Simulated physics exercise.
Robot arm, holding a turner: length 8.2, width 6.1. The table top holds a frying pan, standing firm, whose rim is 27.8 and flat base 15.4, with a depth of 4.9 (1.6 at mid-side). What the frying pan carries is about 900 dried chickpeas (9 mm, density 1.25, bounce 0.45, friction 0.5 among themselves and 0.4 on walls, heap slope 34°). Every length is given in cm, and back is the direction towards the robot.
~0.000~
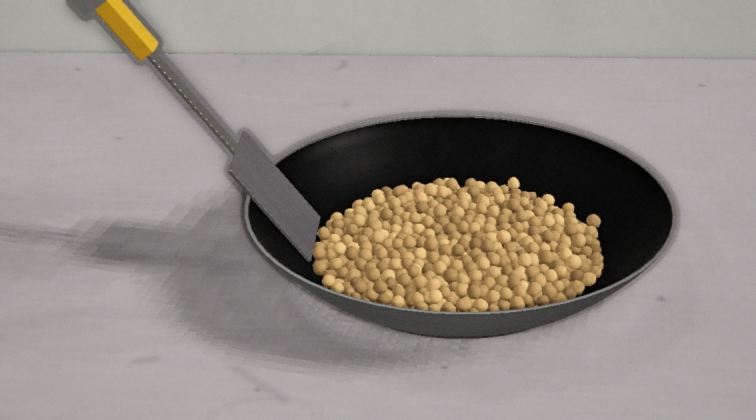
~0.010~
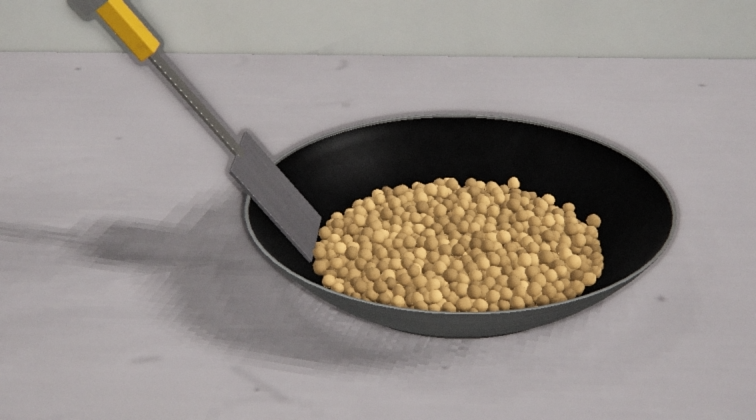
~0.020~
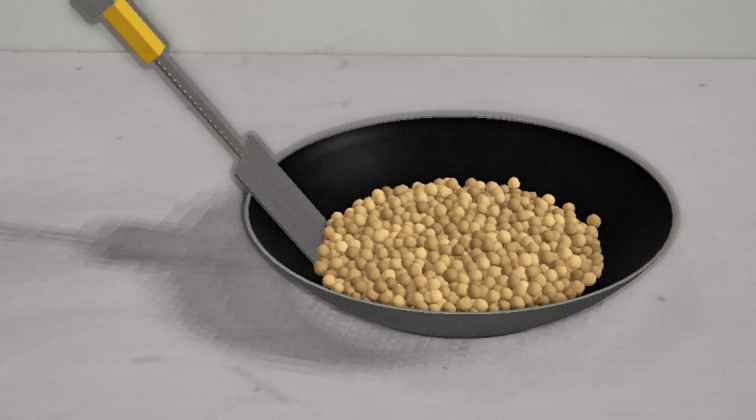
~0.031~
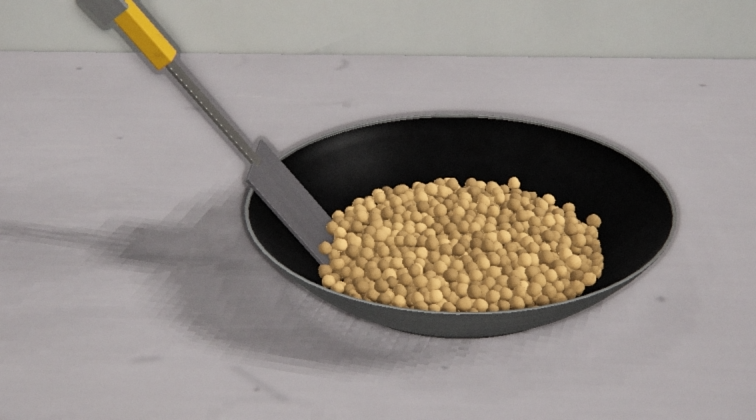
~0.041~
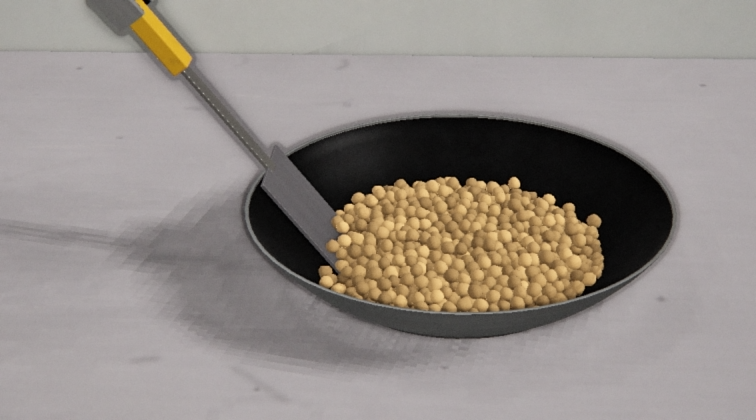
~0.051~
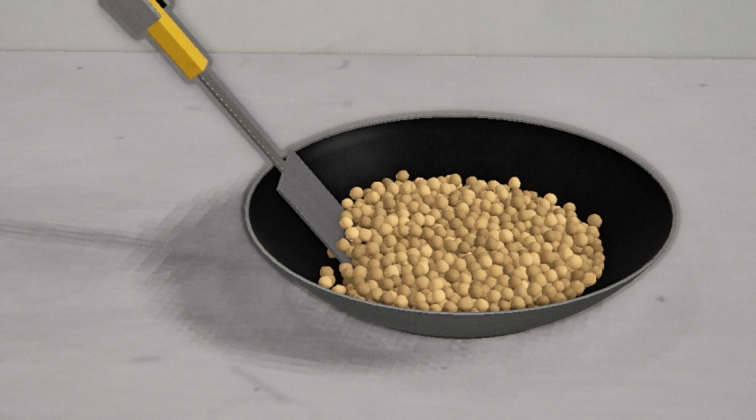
A gray turner with a yellow handle slid slowly rightward into a heap of tan chickpeas in a black frying pan, nudging those along the left edge while the pan stayed still.
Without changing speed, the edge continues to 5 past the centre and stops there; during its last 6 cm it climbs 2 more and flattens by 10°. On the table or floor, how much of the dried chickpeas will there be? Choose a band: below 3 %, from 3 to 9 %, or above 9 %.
That share falls below 3 %.
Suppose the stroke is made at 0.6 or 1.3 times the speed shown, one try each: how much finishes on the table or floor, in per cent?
Roughly 0 % and roughly 5 %.
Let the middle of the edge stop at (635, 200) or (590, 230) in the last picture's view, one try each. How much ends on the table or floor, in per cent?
I'd say some 25 per cent, then some 10 per cent.
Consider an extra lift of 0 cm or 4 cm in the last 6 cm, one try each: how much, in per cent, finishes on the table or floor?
Try one gives about 0 in a hundred, try two about 5 in a hundred.
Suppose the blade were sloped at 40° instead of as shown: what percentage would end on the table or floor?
Then roughly 0 percent.
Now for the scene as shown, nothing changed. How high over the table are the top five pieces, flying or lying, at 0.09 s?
About 5 cm.
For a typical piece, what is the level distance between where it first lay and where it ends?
Distance: Around 3 cm.
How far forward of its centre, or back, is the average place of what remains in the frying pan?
About 3.5 centimetres ahead.
By 0.09 s, sloping 53°, highest piece 5 above the table; 900 in the frying pan.
By 0.13 s, sloping 50°, highest piece 6 above the table; 900 in the frying pan.
By 0.35 s, sloping 43°, highest piece 6 above the table; 895 in the frying pan, 3 on the table or floor, 2 on the blade or in flight.
By 1.40 s, sloping 43°, highest piece 5 above the table; 894 in the frying pan, 6 on the table or floor.
Final count, 894 in the frying pan, 6 on the table or floor. That is 1 % on the table or floor.
